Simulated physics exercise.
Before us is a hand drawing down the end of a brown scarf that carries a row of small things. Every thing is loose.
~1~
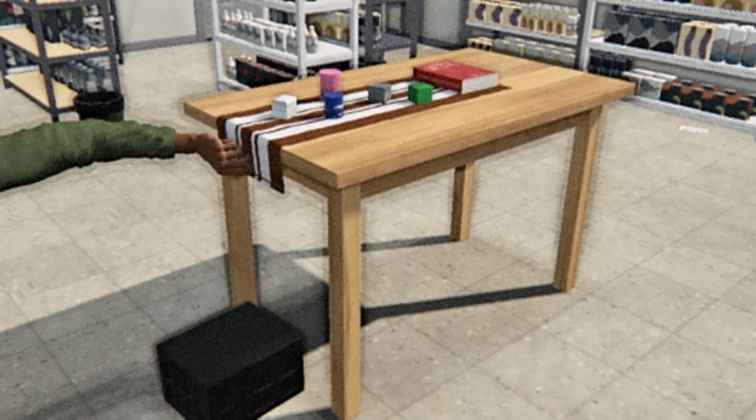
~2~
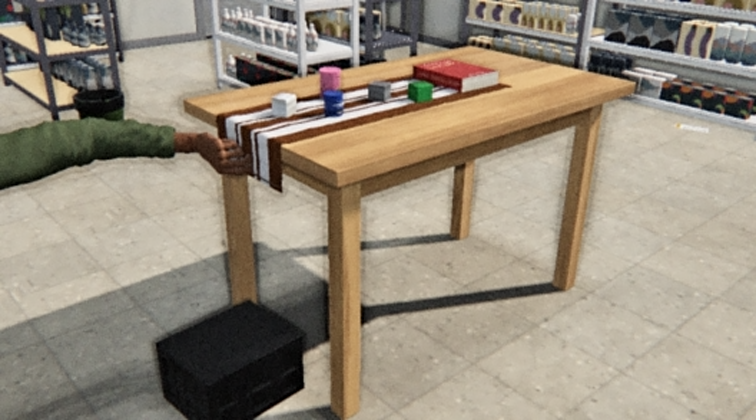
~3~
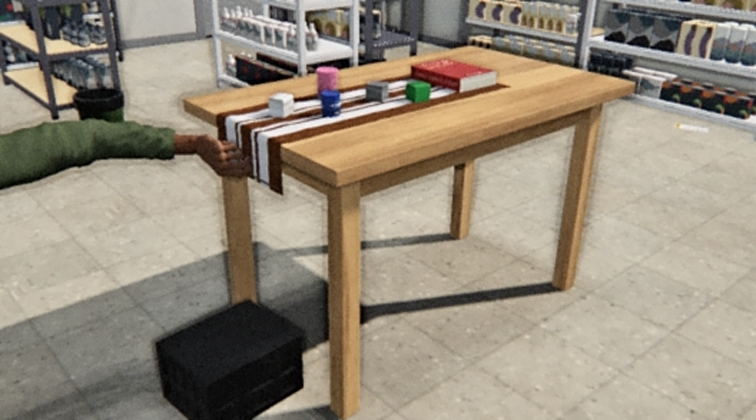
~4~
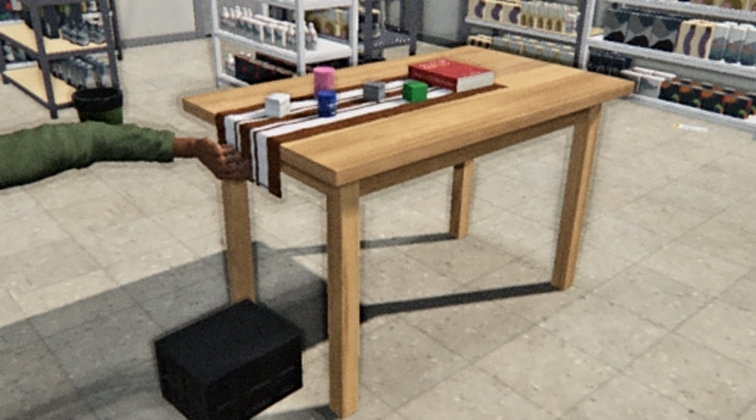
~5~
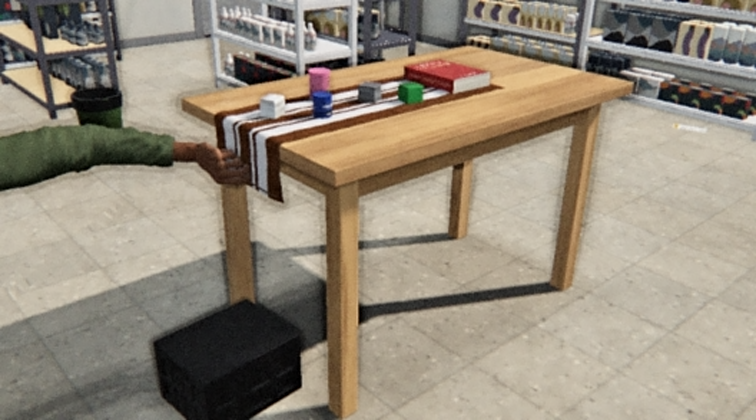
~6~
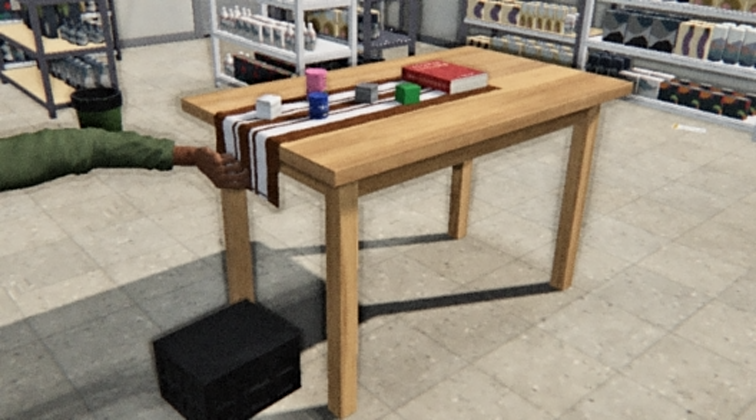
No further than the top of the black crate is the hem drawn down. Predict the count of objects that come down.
Number down: Four.
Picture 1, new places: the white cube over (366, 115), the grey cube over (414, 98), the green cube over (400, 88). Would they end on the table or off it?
First the white cube: It ends off the top. Next the grey cube: It is still up there. Last the green cube: It is still up there.
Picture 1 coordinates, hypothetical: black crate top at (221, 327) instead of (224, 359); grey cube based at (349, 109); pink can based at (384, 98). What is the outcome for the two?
The grey cube is lost; the pink can stays put.
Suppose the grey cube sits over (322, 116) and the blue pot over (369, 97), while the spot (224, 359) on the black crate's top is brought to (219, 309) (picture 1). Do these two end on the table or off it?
Final state: The grey cube is no longer up, the blue pot is still in place.
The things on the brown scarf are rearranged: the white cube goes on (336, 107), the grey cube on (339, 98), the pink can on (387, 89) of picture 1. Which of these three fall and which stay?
The white cube? It tips off. The grey cube tips off, and the pink can stays where it is.
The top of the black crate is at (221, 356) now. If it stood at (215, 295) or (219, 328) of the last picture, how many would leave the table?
Then 2, then 3.
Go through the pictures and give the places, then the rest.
The first frame shows hem (284, 194); white cube (284, 98); blue pot (333, 95); pink can (330, 72); grey cube (380, 85); green cube (421, 85); top of the crate (224, 359).
The second frame shows hem (283, 193); white cube (284, 96).
The third frame shows hem (284, 195); blue pot (330, 93).
The fourth frame shows hem (281, 199); pink can (324, 69); top of the crate (223, 356).
The fifth frame shows hem (284, 203); grey cube (370, 84).
The sixth frame shows hem (279, 209); white cube (268, 98); blue pot (318, 95); pink can (316, 71); grey cube (366, 85); green cube (408, 86).
Soon after, hem near (251, 276); white cube and blue pot gone.
After that, hem on the crate; white cube, blue pot, pink can and grey cube gone.
In the end, hem on the crate; white cube, blue pot, pink can and grey cube gone. It carries off four.
